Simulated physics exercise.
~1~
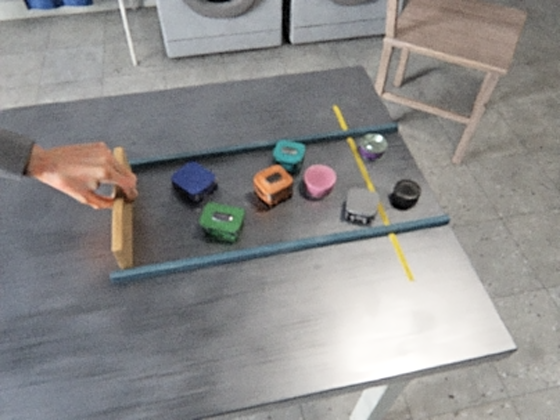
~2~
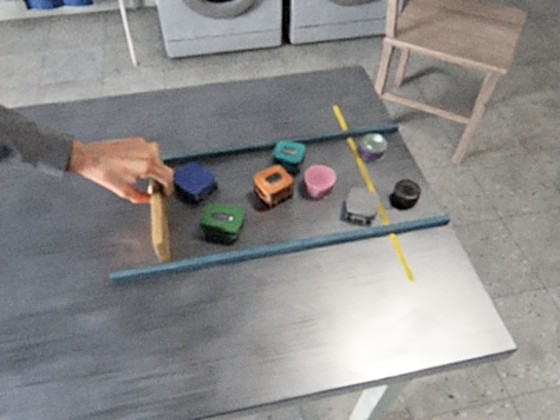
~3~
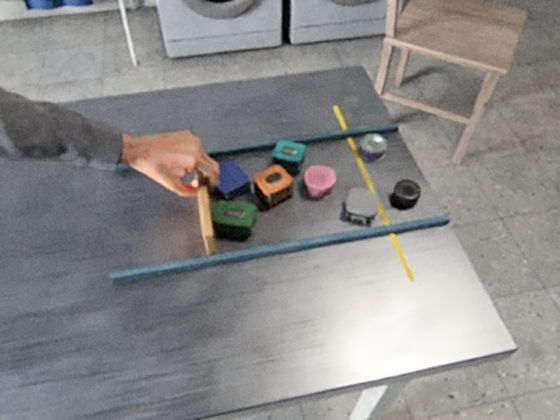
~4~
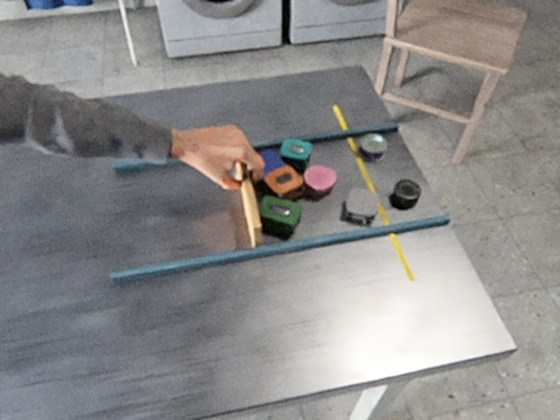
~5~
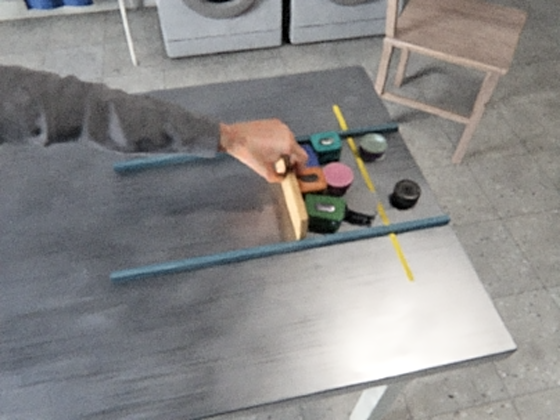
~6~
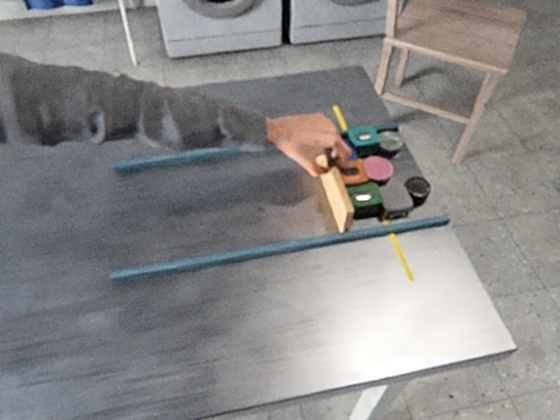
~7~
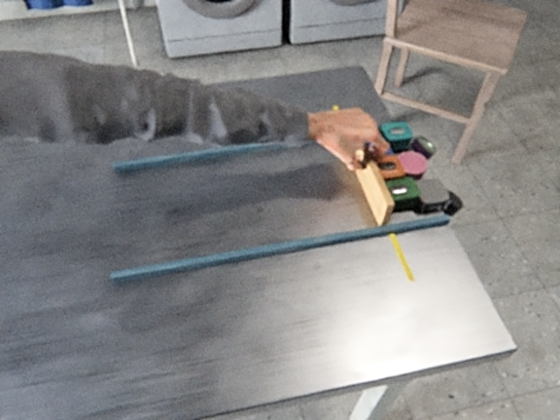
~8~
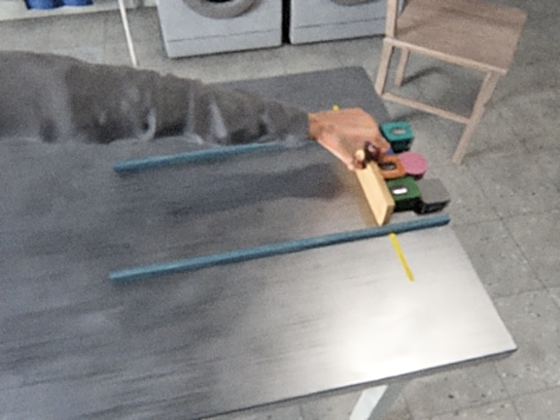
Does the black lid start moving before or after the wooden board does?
The black lid starts moving after the wooden board. The hand is already sliding the board to the right while the lid sits still near the table's end, and the lid only shifts much later.
Hand sliding a wooden board rightward along a table channel, bunching small containers until a round pot and black lid drop off the end.
